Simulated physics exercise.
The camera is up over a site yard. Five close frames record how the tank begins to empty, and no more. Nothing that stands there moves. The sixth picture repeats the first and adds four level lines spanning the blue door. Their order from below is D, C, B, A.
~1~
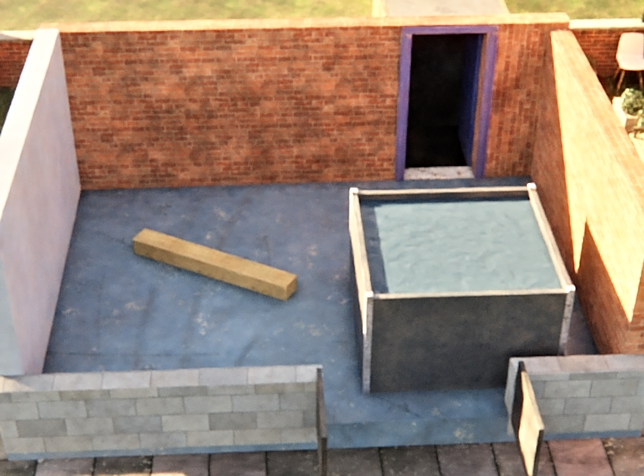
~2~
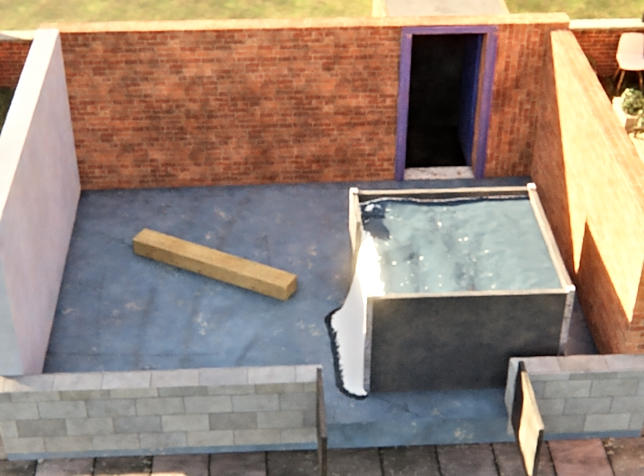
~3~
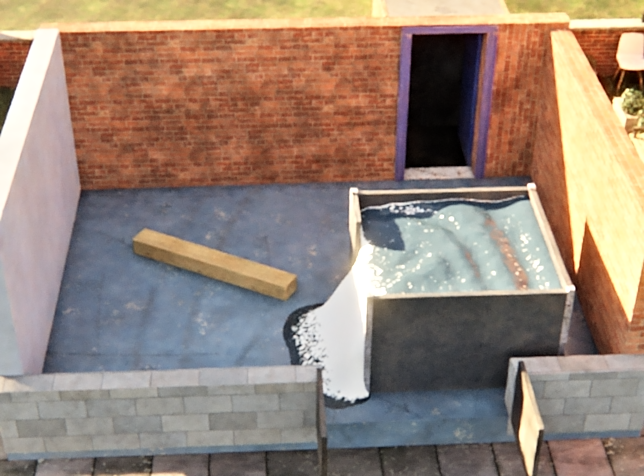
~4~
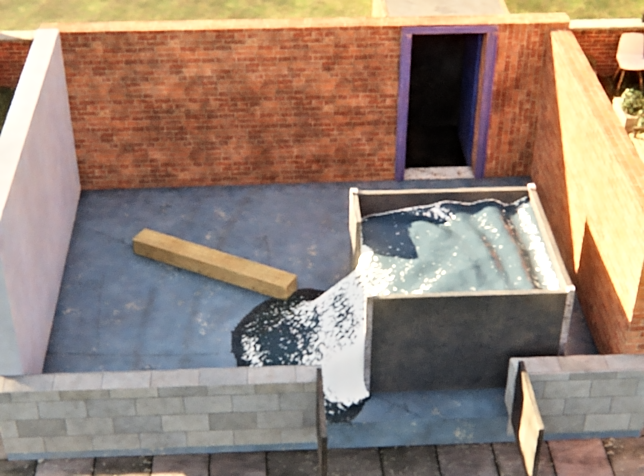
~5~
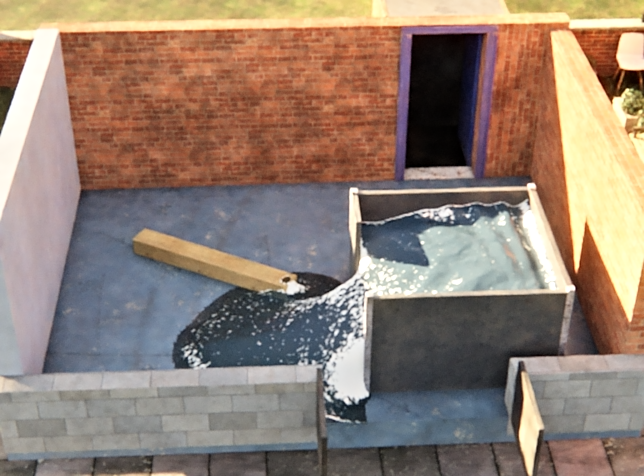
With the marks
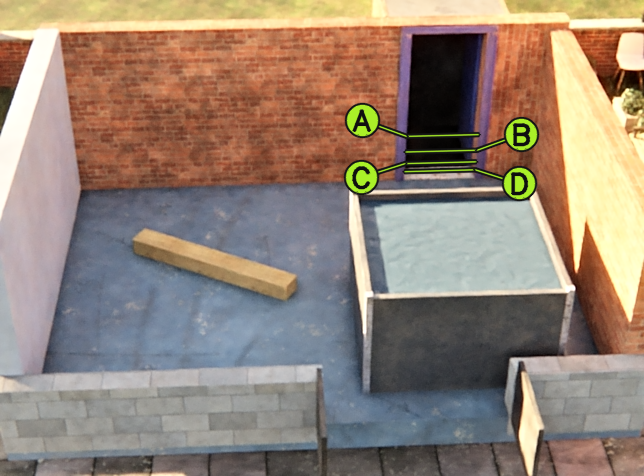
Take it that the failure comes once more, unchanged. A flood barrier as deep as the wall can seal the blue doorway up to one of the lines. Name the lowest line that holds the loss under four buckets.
It is C.
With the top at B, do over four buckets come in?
No.
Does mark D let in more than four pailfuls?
Yes.
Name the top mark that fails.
D.
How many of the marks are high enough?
Three of them.
On the marked copy, A at (442, 135); B at (441, 151); C at (440, 162); D at (440, 170); from the bottom up D, C, B, A.
For mark A, nothing gets over.
For mark B, nothing gets over.
For mark C, a splash gets over, under a bucket.
For mark D, about 8 bucketfuls get in.
